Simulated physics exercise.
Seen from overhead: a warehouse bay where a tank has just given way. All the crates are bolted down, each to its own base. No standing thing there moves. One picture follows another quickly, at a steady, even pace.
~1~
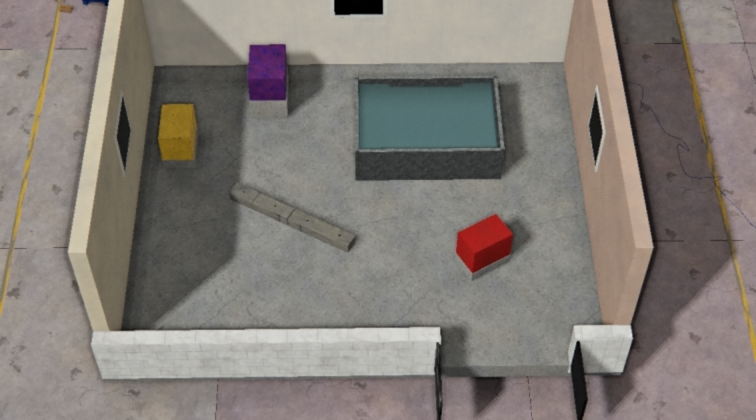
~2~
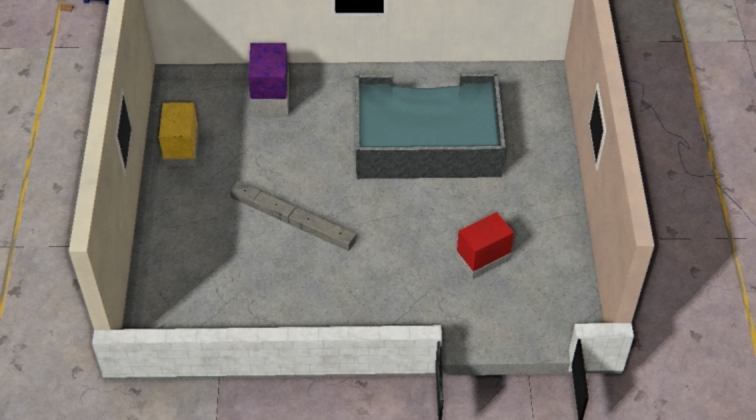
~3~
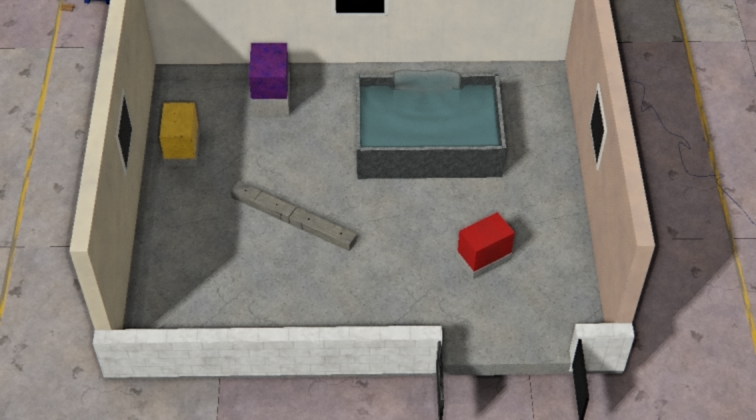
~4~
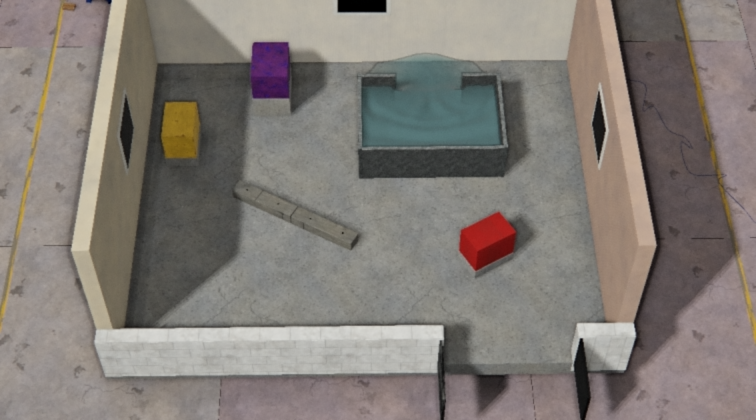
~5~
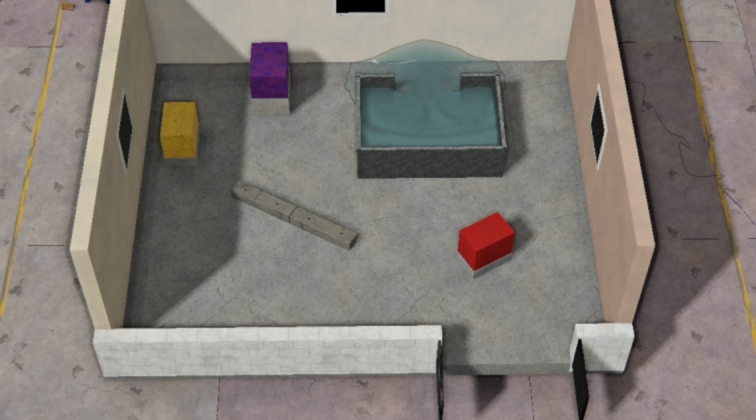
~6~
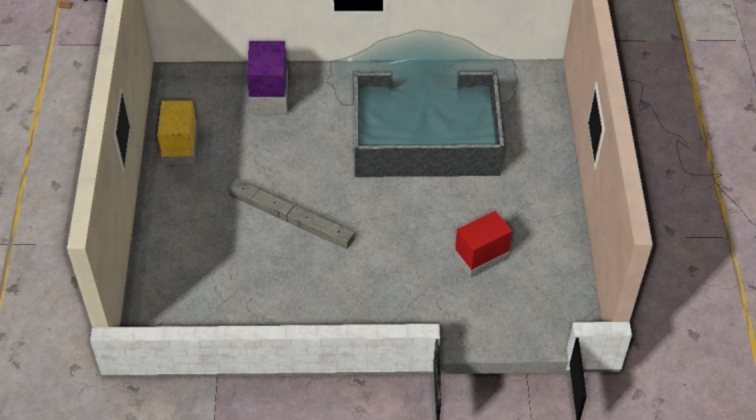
At first, a water tank stands full and still near the back wall of a walled bay, with yellow, purple and red blocks and a low slab around it. Then a gap opens in its far side and water pours out, spreading behind the tank while everything else stays still.
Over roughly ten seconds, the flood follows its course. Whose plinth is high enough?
The purple crate avoids any dampness from the water; the yellow crate avoids any dampness from the water; the red crate avoids any dampness from the water.
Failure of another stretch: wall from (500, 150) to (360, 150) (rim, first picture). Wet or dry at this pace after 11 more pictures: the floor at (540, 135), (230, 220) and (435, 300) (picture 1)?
As listed: Free of water, dry, covered.
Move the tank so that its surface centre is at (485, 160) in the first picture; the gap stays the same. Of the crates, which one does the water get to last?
Last: The red-painted one.
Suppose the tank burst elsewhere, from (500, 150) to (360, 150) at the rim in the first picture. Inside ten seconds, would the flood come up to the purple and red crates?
Purple crate is not reached; red crate is reached.
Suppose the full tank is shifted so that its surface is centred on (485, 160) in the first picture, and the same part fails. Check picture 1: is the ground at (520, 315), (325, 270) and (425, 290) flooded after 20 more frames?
Taking the three spots in order: Bare, bare, bare.
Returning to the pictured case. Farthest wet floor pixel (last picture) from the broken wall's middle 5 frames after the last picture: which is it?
Farthest reach: (243, 64).
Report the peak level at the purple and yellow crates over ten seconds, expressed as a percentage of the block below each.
60 and 60 per cent, roughly.
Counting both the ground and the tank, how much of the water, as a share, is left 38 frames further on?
The share not yet gone is roughly 94 percent.
A moment on, water covers 15 % of the floor; the purple crate water round its plinth, the yellow crate not reached, the red crate not reached.
Next, water covers 25 % of the floor; the purple crate water round its plinth, the yellow crate not reached, the red crate not reached.
Then, water covers 50 % of the floor; the purple crate water round its plinth, the yellow crate water round its plinth, the red crate water round its plinth.
Later, water covers 75 % of the floor; the purple crate water round its plinth, the yellow crate water round its plinth, the red crate water round its plinth.
In the end, water covers 95 % of the floor; the purple crate stayed above the water, the yellow crate stayed above the water, the red crate stayed above the water.
